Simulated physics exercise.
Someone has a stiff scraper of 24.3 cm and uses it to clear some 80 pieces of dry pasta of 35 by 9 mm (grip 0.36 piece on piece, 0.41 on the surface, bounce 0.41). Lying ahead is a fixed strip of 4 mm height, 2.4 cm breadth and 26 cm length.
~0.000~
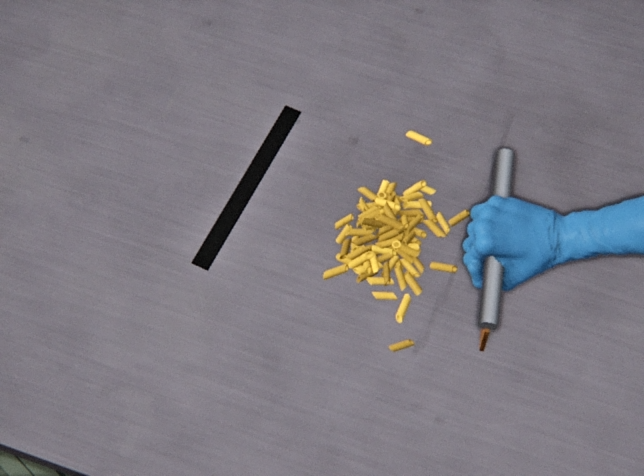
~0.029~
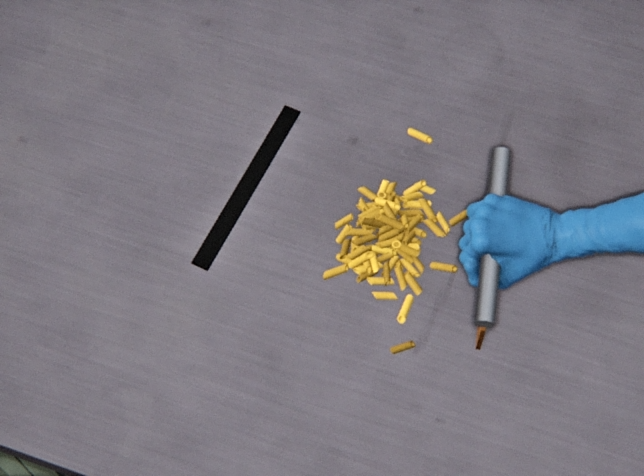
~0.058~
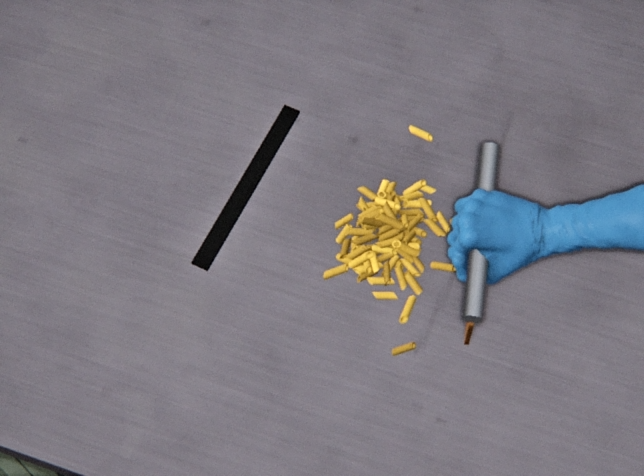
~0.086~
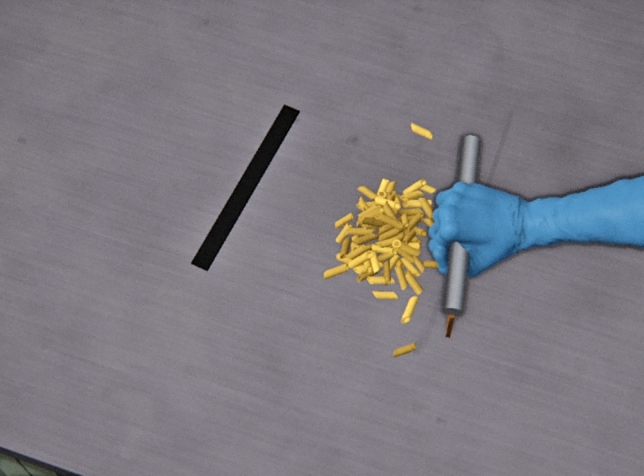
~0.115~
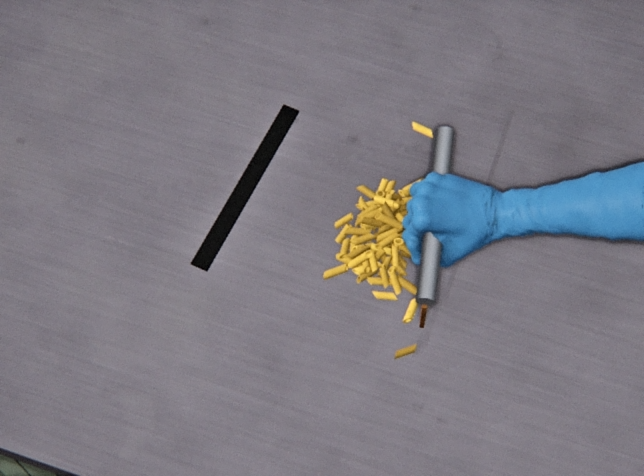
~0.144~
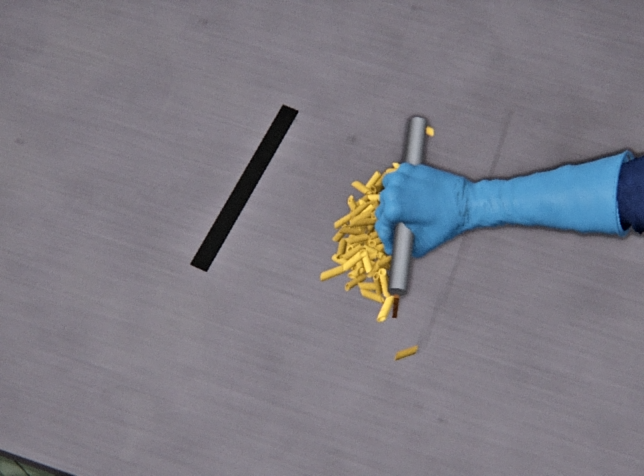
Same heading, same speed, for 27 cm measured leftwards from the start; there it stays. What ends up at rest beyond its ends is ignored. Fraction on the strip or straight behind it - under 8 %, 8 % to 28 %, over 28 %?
Over 28 %.
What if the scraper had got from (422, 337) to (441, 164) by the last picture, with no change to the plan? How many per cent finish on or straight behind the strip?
Above 15.
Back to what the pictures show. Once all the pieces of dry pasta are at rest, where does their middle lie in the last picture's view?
Somewhere near pixel (223, 205).
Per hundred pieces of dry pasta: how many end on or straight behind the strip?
Share: Some 40 %.
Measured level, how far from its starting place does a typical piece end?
Roughly 22 cm.
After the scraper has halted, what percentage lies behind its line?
Roughly 5 per cent.
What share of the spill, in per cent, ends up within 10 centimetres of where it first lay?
I'd put it at around 5 per cent.
Then, at 0.27 s, scraper 25 cm from its start, spill 23 cm wide; elsewhere 100 %.
After 0.41 s, scraper 27 cm from its start, spill 28 cm wide; on or straight behind the strip 50 %, elsewhere 50 %.
Then, at 0.52 s, scraper 27 cm from its start, spill 30 cm wide; on or straight behind the strip 45 %, elsewhere 55 %.
In the end, at 2.9 s, on or straight behind the strip 40 %, elsewhere 60 %.
